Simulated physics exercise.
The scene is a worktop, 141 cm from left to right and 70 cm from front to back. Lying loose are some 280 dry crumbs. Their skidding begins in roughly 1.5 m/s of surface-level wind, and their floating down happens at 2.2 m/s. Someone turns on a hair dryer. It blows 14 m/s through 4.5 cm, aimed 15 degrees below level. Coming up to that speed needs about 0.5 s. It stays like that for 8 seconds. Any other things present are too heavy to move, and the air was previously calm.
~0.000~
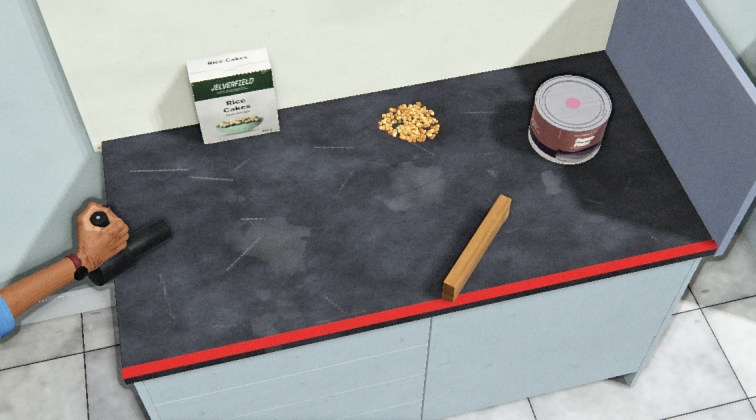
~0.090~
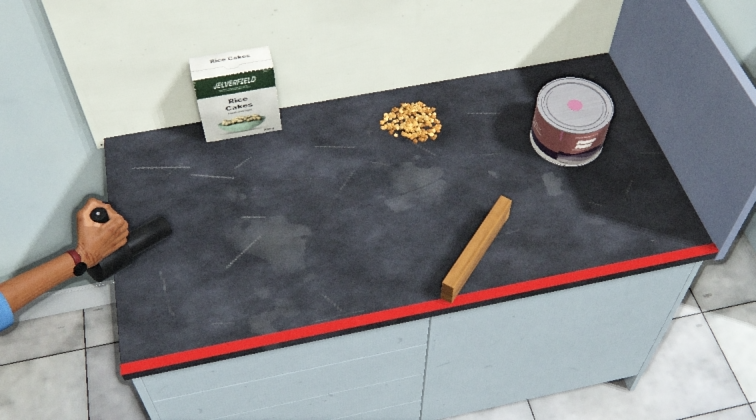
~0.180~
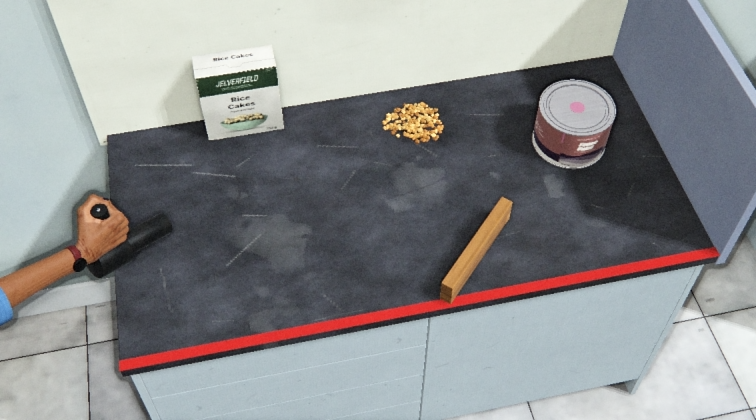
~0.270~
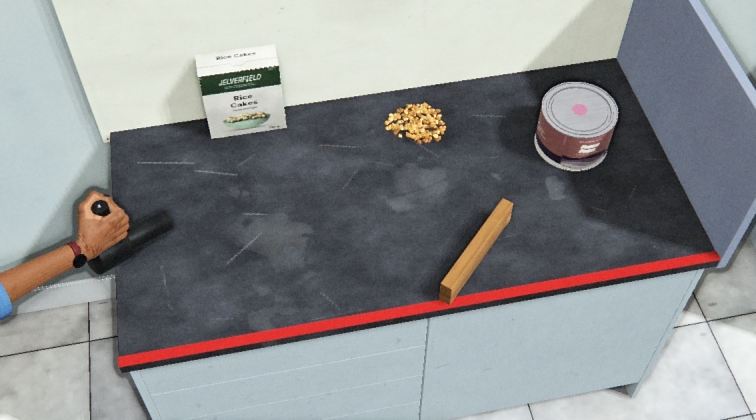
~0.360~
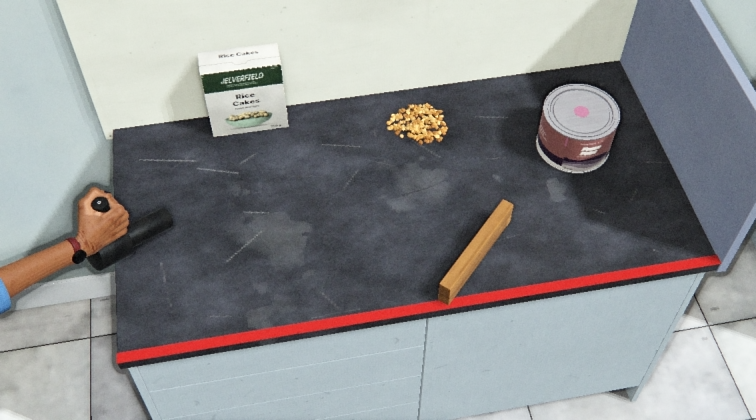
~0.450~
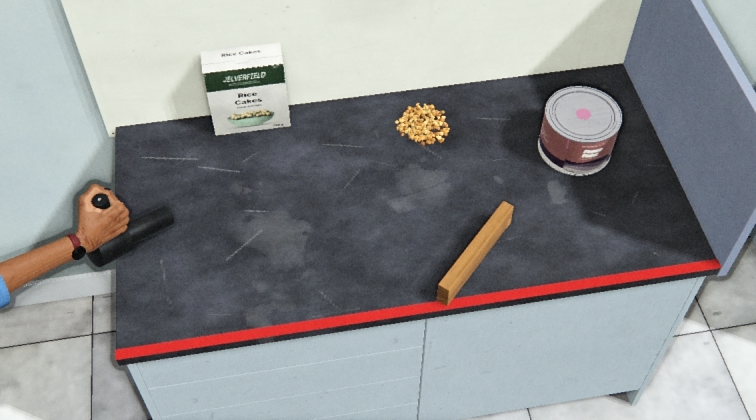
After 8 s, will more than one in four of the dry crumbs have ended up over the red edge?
Beyond one in four.
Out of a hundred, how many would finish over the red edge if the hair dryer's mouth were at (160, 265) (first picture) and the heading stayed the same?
Outcome: Some 60 in a hundred.
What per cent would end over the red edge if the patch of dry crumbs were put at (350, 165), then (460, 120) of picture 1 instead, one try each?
In turn: 80 per cent, 50 per cent.
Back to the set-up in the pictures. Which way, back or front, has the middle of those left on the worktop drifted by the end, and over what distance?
It has moved to the far side by around 15 cm.
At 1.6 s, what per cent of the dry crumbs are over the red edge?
40 %, roughly.
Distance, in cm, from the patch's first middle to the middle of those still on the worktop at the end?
Distance: Approx. 60 cm.
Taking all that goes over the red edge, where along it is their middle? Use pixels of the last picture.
At roughly pixel (643, 280).
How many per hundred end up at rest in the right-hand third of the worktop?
Something close to 40 % ends up there.
After 1.6 s, 42 % are over the red edge; the middle of those still in play is near (640, 1); 79 % have settled or left.
After 2.6 s, 55 % are over the red edge; 98 % have settled or left.
After 4.4 s, 56 % are over the red edge; 100 % have settled or left.
After 8.0 s, at the end, 56 % are over the red edge.
